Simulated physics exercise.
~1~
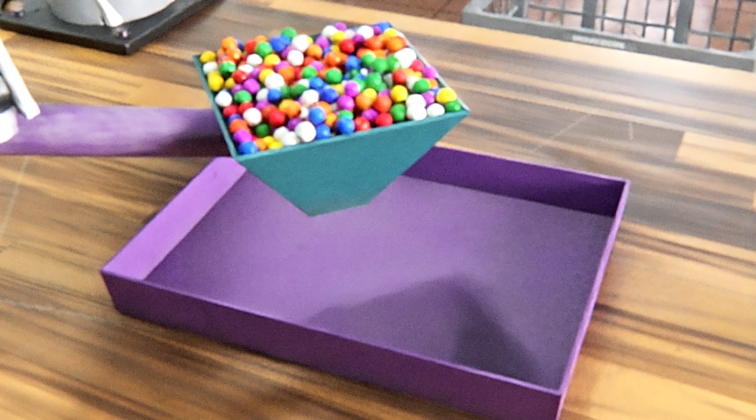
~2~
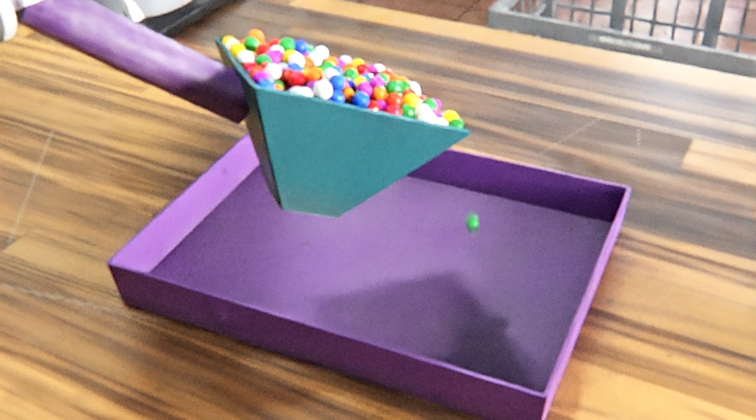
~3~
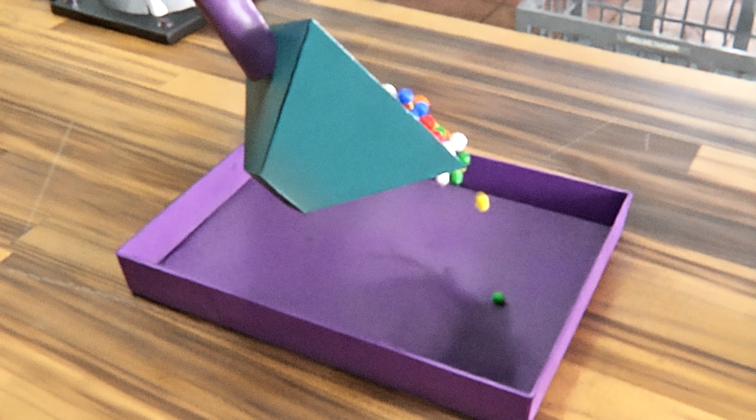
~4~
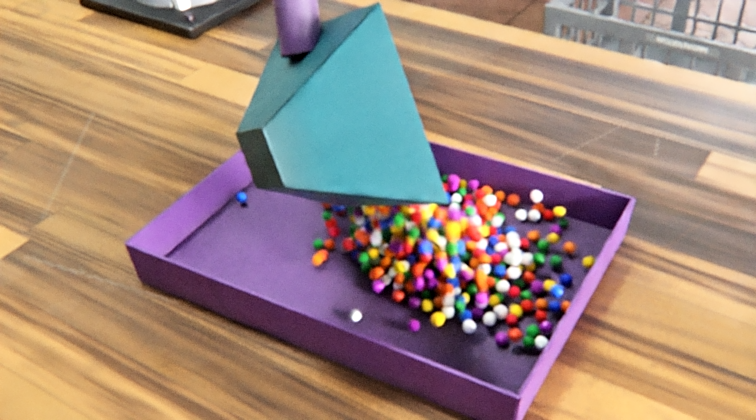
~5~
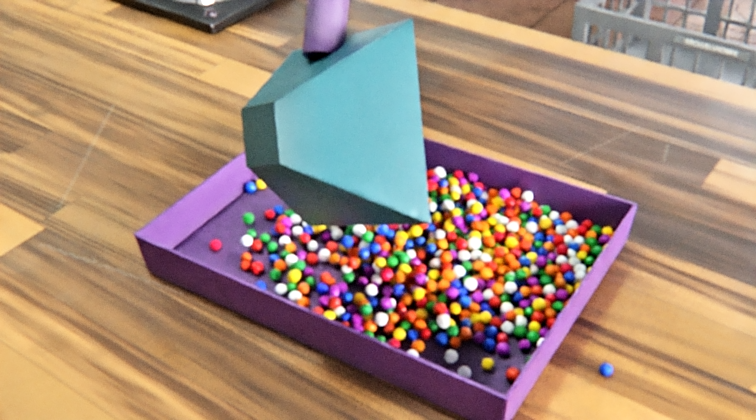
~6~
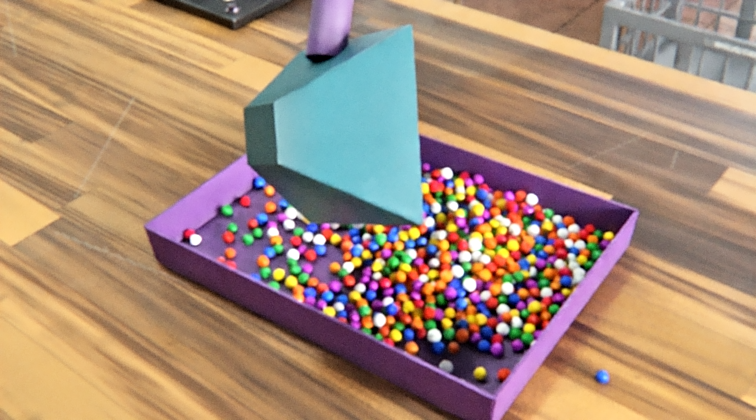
To begin with, a teal scoop with a purple handle, heaped with small multicoloured plastic beads, hangs level over an empty purple tray on a striped wooden surface. The scoop starts to tip towards the right, and a single green bead drops from its lip. As it tilts more steeply, a few more beads slip over the edge. Then the load pours out in a thick stream, piling up and scattering across the tray. Finally the scoop is held still, tipped well over, with the beads spread through most of the tray and one blue bead lying outside on the wood.
